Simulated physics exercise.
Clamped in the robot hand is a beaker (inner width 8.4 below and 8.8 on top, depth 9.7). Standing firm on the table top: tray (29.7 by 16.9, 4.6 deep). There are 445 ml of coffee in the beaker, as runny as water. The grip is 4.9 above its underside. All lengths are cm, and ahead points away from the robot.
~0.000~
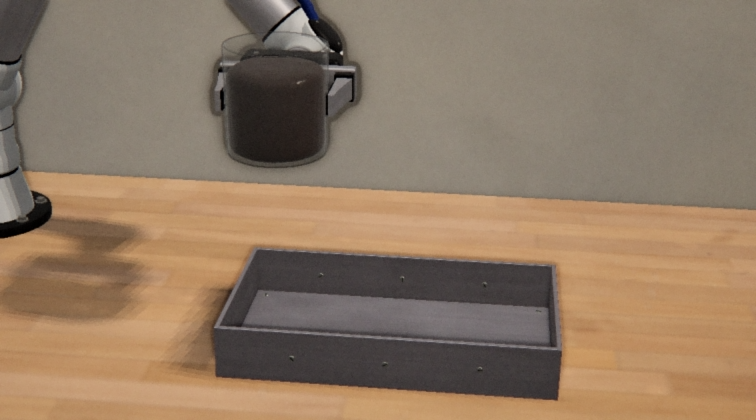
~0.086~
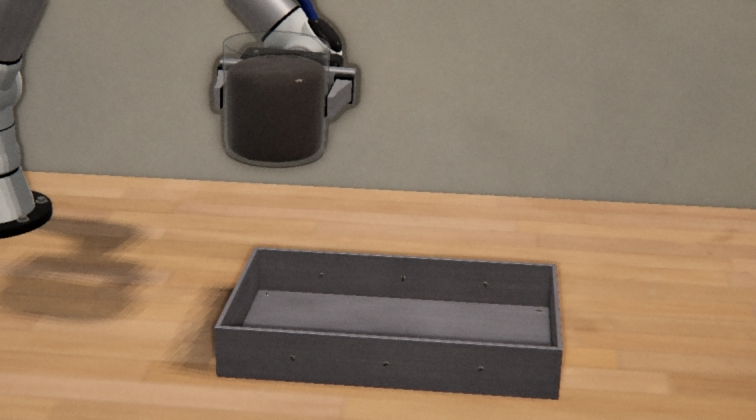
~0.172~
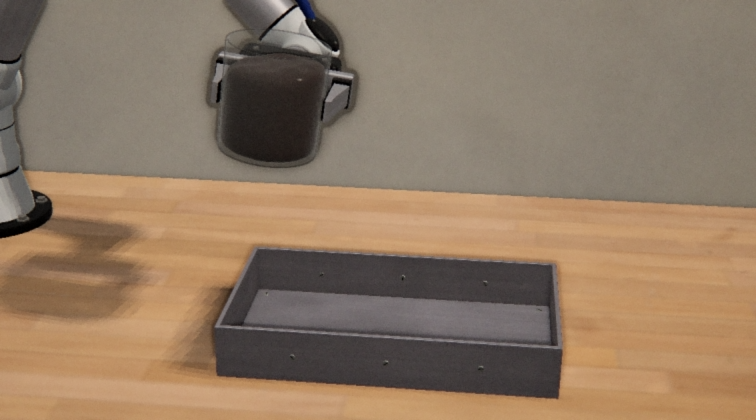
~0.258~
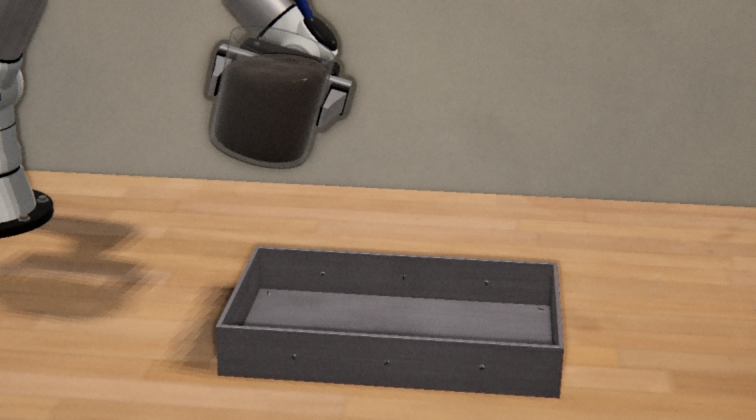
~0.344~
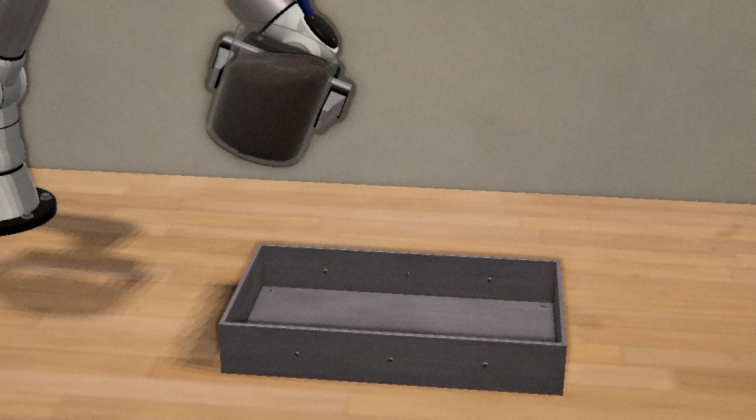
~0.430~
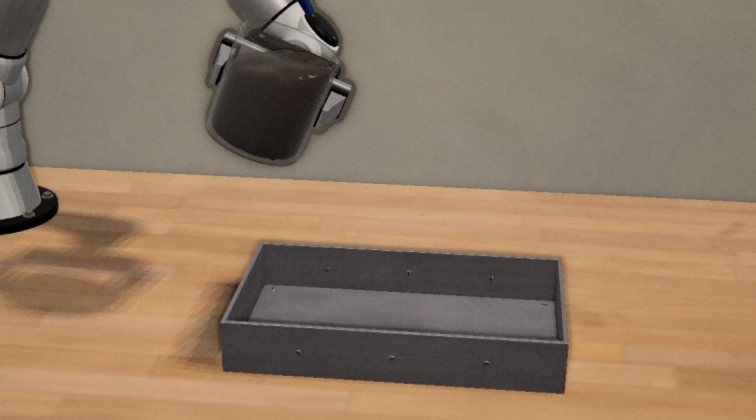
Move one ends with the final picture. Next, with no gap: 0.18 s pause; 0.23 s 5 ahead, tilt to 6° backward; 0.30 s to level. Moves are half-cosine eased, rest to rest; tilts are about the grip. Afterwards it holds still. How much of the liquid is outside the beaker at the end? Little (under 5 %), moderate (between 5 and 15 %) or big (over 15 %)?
Share outside the beaker: Little (under 5 %).
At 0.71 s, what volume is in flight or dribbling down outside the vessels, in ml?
About 0 ml.
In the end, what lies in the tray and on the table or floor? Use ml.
Roughly 0, 0 ml.
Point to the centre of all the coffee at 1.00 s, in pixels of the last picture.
Near (325, 102).
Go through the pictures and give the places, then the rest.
In the first frame, beaker middle at (276, 100), level; upper third of the coffee around (276, 80), from x 230 to 325, top at y 60; 445 ml in the beaker.
In the second frame, beaker middle at (276, 100), tilted 2° forward; upper third of the coffee around (277, 78), from x 230 to 325, top at y 55.
In the third frame, beaker middle at (273, 99), tilted 8° forward; upper third of the coffee around (276, 78), from x 225 to 325, top at y 55.
In the fourth frame, beaker middle at (270, 99), tilted 14° forward; upper third of the coffee around (275, 78), from x 215 to 325, top at y 55.
In the fifth frame, beaker middle at (270, 96), tilted 20° forward; upper third of the coffee around (276, 75), from x 215 to 330, top at y 55.
In the sixth frame, beaker middle at (271, 94), tilted 22° forward; upper third of the coffee around (278, 74), from x 215 to 335, top at y 50; 445 ml in the beaker.
After 0.71 s, tilted 10° forward, liquid up to 28 above the table; 445 ml in the beaker.
After 1.00 s, tilted 3° backward, liquid up to 27 above the table; 440 ml in the beaker.
After 1.34 s, level, liquid up to 27 above the table; 440 ml in the beaker.
After 2.14 s, level, liquid up to 27 above the table; 440 ml in the beaker.
At rest, 440 ml in the beaker. That is 0 % outside the beaker.
